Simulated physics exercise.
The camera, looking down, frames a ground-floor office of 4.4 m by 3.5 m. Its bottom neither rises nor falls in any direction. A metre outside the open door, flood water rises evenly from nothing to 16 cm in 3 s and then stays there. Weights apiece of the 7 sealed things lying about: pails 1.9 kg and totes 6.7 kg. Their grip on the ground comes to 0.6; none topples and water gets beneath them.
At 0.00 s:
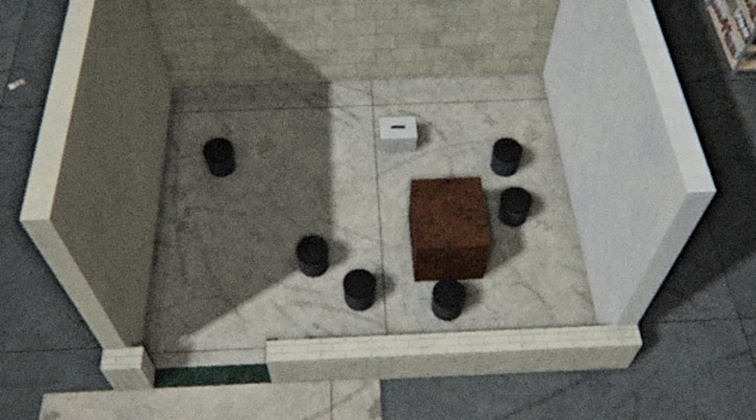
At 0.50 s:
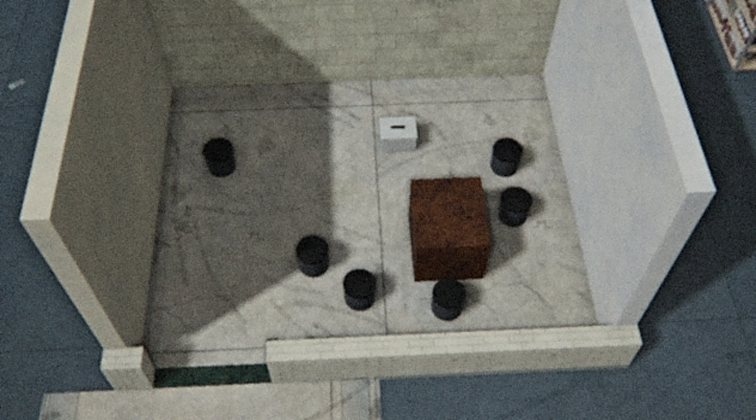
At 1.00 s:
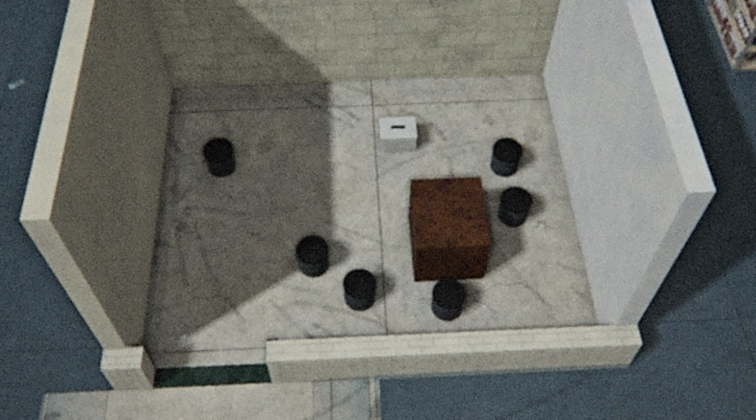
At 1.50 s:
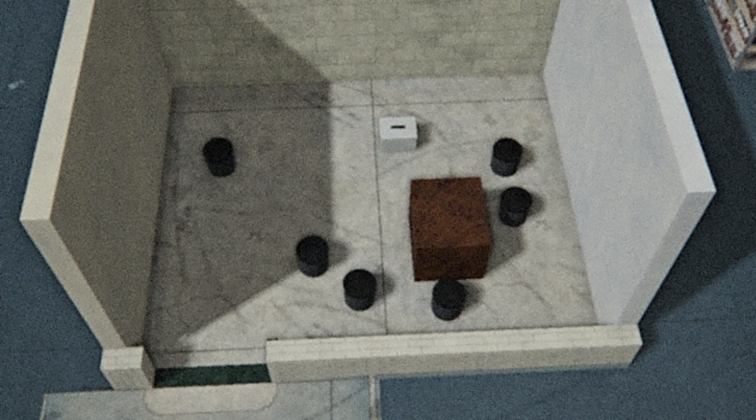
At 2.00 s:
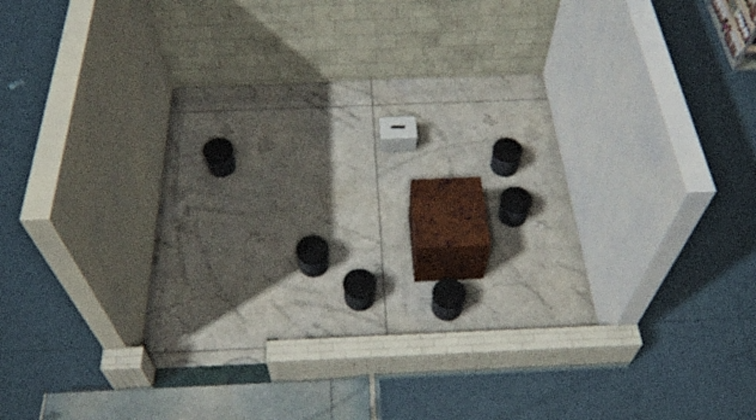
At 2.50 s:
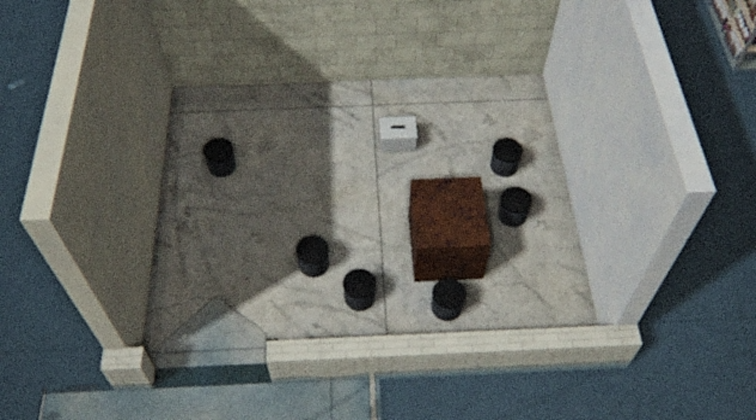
Bluish water spreads over the dark ground around a roofless, pale-walled room, seen from above by a still camera. Six black round containers stand scattered on the marbled floor, with a small white box near the back wall and a rusty brown block right of centre. The water creeps across the pale slab outside, covers the dark green doorway strip and enters at lower left, while every object stays put.
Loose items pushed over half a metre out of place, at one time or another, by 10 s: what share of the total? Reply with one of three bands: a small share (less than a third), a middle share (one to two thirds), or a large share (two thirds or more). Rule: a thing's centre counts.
A small share, less than a third.
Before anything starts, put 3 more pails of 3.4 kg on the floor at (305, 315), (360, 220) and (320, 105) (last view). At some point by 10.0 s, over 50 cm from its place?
Note: Item 1 below threshold; item 2 below threshold; item 3 above threshold.
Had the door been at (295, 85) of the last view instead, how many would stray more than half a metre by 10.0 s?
Then the count would be 4.
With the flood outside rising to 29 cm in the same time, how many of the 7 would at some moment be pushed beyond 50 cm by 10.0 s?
Under that setup the answer is 5.
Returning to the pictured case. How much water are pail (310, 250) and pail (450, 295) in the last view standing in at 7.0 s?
Some 2 cm at the first, some 0 cm at the second.
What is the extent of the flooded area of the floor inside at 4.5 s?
Close to 5.5 m2, I'd say.
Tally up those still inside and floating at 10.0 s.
At that time the total is 3.
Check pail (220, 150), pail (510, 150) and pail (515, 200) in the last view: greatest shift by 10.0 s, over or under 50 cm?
Order as asked - a bigger shift, a smaller shift, a smaller shift.
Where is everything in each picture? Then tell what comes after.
The first picture shows a pail at (517, 199) rests on the ground; a pail at (359, 283), on the bottom; water covers 0.0 m2; 0 of 7 have shifted.
The second picture shows a pail at (517, 199) rests on the ground; a pail at (359, 283), on the bottom; water covers 0.0 m2; 0 of 7 have shifted.
The third picture shows a pail at (517, 199) rests on the ground; a pail at (359, 283) rests on the ground; water covers 0.0 m2; 0 of 7 have shifted.
The fourth picture shows a pail at (517, 199), on the bottom; a pail at (359, 283), on the bottom; water covers 0.0 m2; 0 of 7 have shifted.
The fifth picture shows a pail at (517, 199), on the bottom; a pail at (359, 283), on the bottom; 0.0 m2 under water; 0 of 7 have shifted.
The sixth picture shows a pail at (517, 199), on the bottom; a pail at (359, 283), on the bottom; 0.5 m2 under water; 0 of 7 have shifted.
After 3.5 s 0 of 7 are over 50 cm from their spots; 0 afloat.
After 4.5 s 0 of 7 are over 50 cm from their spots; 0 afloat.
After 7.0 s 2 of 7 are over 50 cm from their spots; 1 afloat.
After 10.0 s 2 of 7 are over 50 cm from their spots, and 2 have been at some point; 3 afloat.
